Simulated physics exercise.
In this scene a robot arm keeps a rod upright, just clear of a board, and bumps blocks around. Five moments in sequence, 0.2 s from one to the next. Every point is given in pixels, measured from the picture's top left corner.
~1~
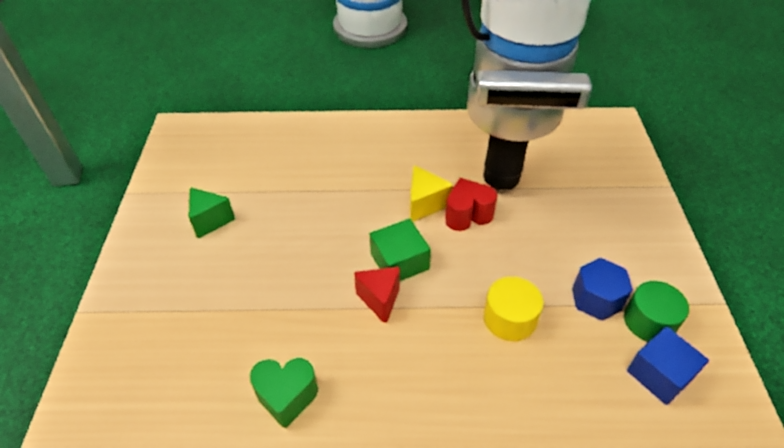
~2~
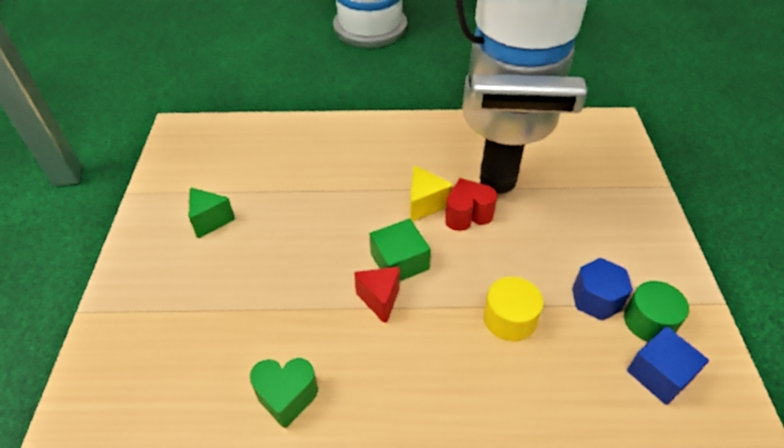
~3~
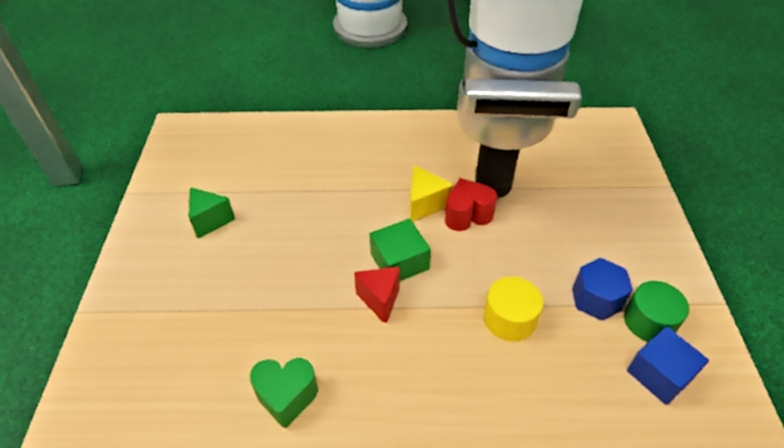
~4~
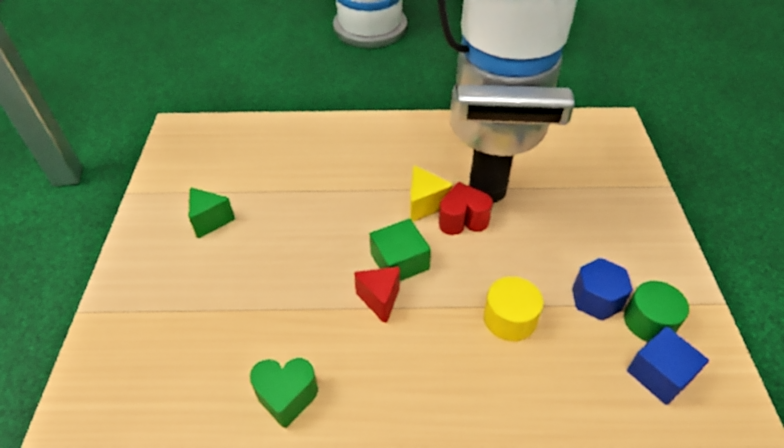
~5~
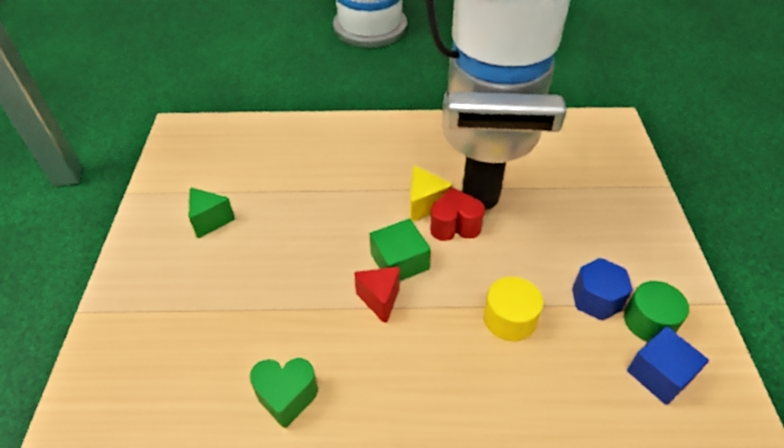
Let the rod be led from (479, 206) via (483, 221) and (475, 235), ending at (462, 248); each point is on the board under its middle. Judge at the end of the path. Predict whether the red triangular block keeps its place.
The red triangular block will stay where it is.
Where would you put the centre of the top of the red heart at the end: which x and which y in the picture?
My best guess is (424, 226).
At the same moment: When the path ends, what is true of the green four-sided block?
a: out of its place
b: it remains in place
a (out of its place)
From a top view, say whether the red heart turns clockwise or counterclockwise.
It makes a clockwise turn.
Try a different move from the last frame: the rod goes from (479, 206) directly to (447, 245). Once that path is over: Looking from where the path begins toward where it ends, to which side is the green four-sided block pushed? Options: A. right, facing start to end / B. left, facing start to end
I'll go with A - right, facing start to end.
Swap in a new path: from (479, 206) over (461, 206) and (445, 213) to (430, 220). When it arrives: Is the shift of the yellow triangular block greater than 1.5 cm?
Yes - that is the case.
On the path given first. Halfway along, rod at (481, 220); red heart at (448, 220), turned 35° clockwise.
At the end, rod at (464, 240); red triangular block unmoved; green four-sided block at (386, 242), turned 15° anticlockwise; red heart at (424, 226), turned 55° clockwise.
